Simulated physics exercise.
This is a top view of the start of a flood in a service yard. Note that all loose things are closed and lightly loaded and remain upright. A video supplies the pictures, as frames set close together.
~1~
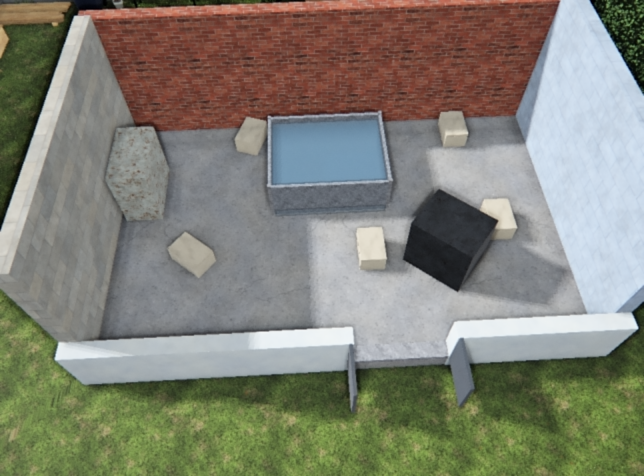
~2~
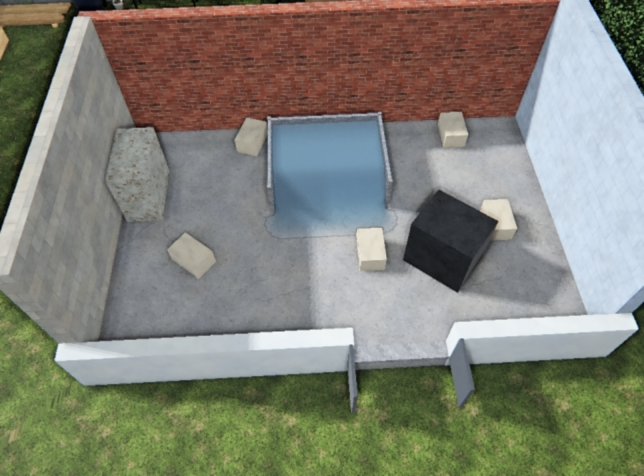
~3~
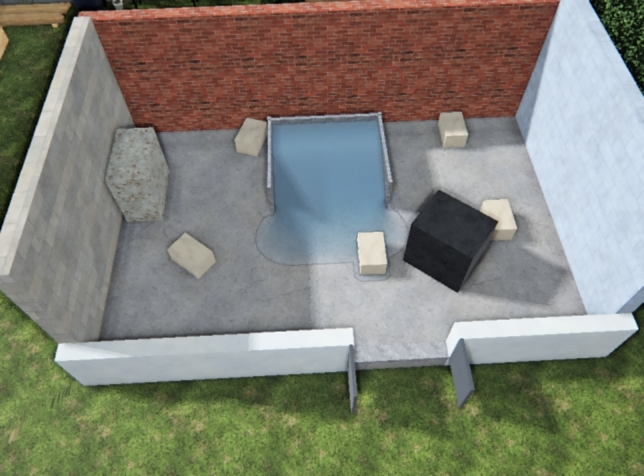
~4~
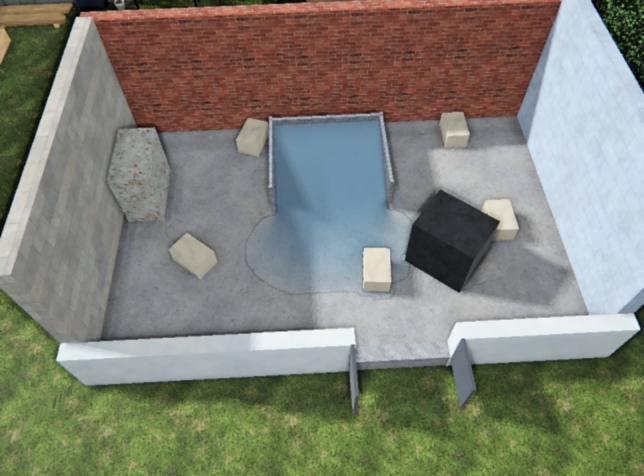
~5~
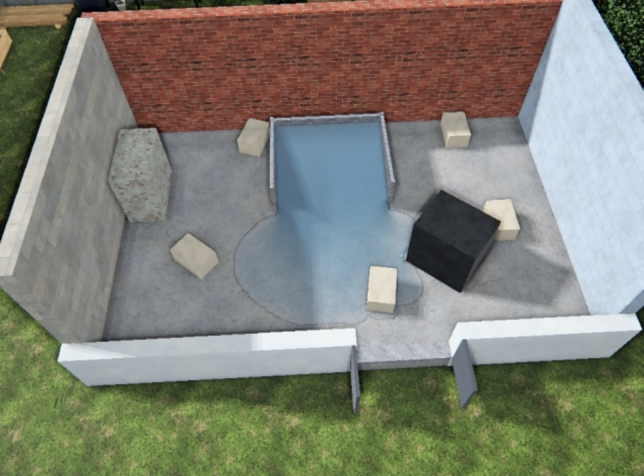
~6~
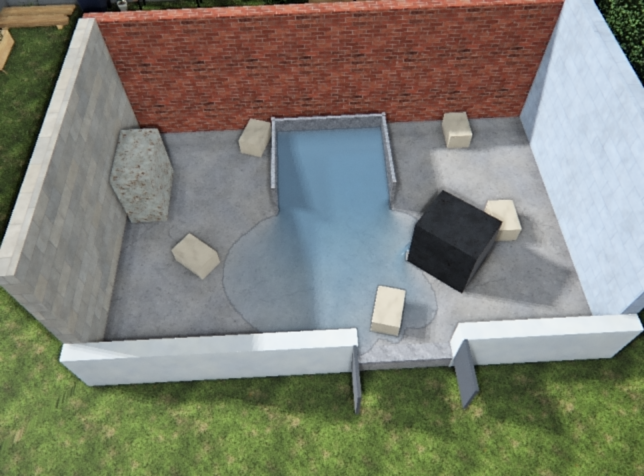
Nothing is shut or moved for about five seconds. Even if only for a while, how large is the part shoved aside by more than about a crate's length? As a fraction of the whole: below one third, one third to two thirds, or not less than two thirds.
Looks to me like under one in three get shifted a long way.
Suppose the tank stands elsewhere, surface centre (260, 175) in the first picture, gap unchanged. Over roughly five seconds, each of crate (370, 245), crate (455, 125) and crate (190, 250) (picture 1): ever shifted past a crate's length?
In order: Went well off, remained close by, went well off.
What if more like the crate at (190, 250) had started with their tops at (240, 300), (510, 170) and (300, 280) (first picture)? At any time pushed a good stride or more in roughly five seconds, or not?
In turn: Swept aside, not that far, moved that far.
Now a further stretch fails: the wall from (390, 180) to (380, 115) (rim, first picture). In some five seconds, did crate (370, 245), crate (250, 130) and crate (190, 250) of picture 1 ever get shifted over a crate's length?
In the order asked: Never gets that far, then never gets that far, then never gets that far.
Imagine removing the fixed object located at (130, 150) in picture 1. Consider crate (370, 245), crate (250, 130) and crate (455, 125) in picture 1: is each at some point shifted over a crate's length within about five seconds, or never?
Per item in the order asked: Got moved a good way; moved little if at all; moved little if at all.
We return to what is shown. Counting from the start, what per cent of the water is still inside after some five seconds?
Estimate: Roughly 68 %.
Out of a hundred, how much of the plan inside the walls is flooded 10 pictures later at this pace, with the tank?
About 50 in a hundred.
A moment on, 1 of 5 are well off their spots; 0 afloat.
Next, 1 of 5 are well off their spots; 0 afloat.
Later, 1 of 5 are well off their spots; 0 afloat.
In the end, 1 of 5 are well off their spots, and 1 have been at some point; 1 afloat.
